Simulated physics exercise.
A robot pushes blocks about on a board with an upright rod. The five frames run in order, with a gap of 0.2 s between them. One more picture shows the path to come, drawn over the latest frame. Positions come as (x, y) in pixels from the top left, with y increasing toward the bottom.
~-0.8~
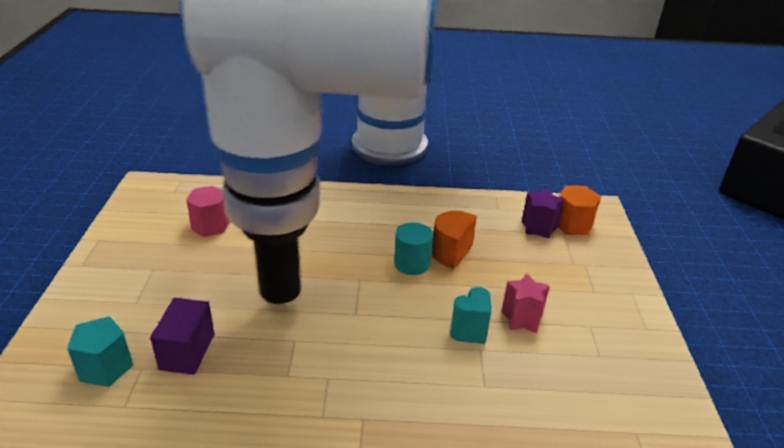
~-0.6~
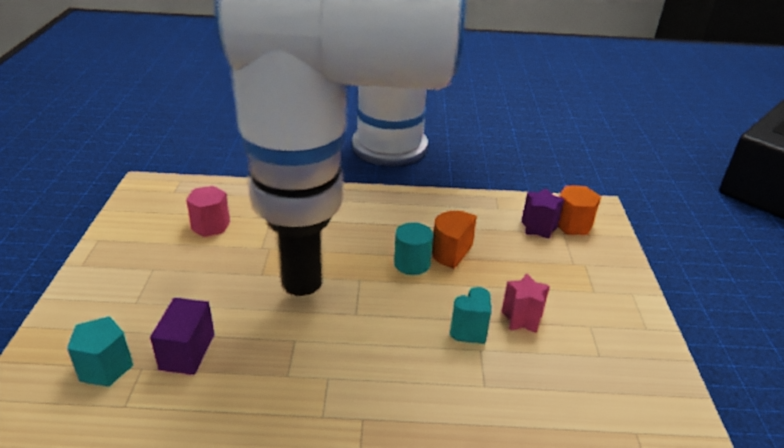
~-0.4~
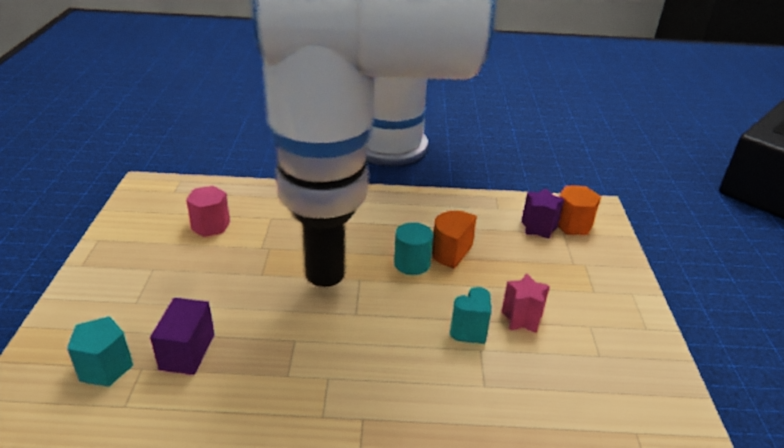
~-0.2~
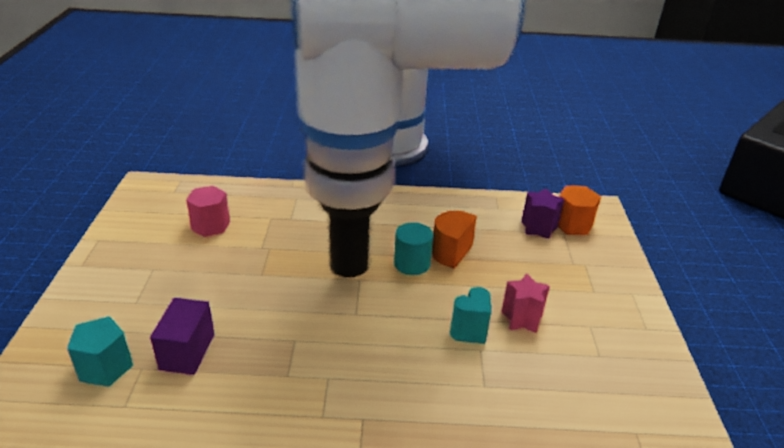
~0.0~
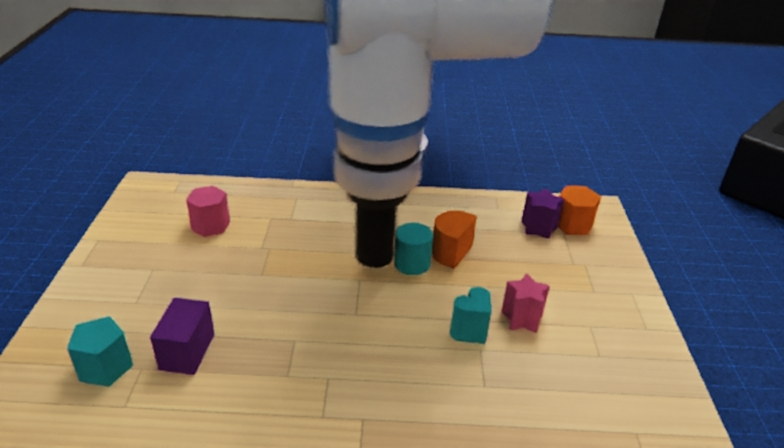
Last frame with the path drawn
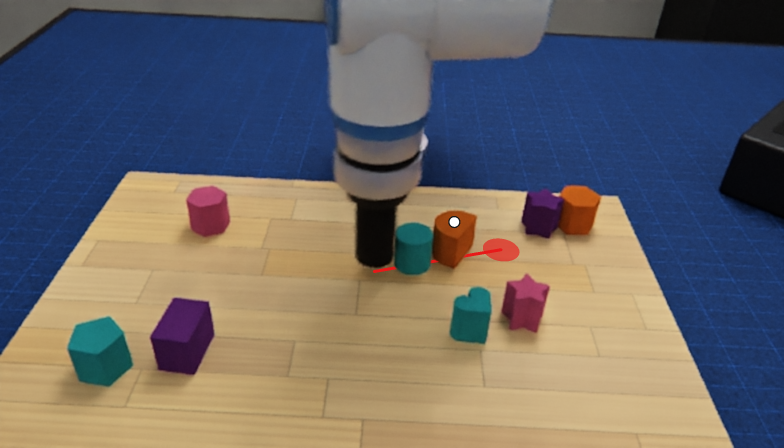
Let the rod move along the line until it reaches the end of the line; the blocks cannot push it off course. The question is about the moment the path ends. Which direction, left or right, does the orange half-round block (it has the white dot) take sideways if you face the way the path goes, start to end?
It shifts to the left.
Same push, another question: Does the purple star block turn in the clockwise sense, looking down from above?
The answer is yes.
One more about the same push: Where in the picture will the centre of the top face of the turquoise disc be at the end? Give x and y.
The middle of its top is at (544, 226).
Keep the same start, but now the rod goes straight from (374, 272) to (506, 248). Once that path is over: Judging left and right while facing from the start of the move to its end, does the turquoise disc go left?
It seems not.
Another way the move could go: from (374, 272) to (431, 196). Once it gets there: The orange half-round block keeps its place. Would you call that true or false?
Answer: False.
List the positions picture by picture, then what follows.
Lower end of the rod at (280, 290), tops of blocks, turquoise disc at (414, 233), orange half-round block at (454, 222), purple star block at (545, 199), orange hexagonal block at (581, 196), in the first frame.
Rod at (302, 282), blocks as before, in the second frame.
Rod at (325, 274), blocks as before, in the third frame.
Rod at (349, 265), blocks as before, in the fourth frame.
Rod at (375, 256), turquoise disc at (414, 233), orange half-round block at (454, 222), purple star block at (545, 199), orange hexagonal block at (581, 196), in the fifth frame.
The drawn path runs straight from (374, 272) to (501, 250); the dot is on the orange half-round block.
What follows on the original path. One third of the way, rod at (421, 248); turquoise disc at (457, 227); orange half-round block at (486, 215), turned 25° anticlockwise.
Two thirds of the way, rod at (464, 241); turquoise disc at (502, 224); orange half-round block at (518, 207), turned 80° anticlockwise.
At the end, rod at (504, 235); turquoise disc at (544, 226); orange half-round block at (528, 204), turned 125° anticlockwise; purple star block at (551, 189), turned 25° clockwise; orange hexagonal block at (588, 193), turned 15° clockwise.
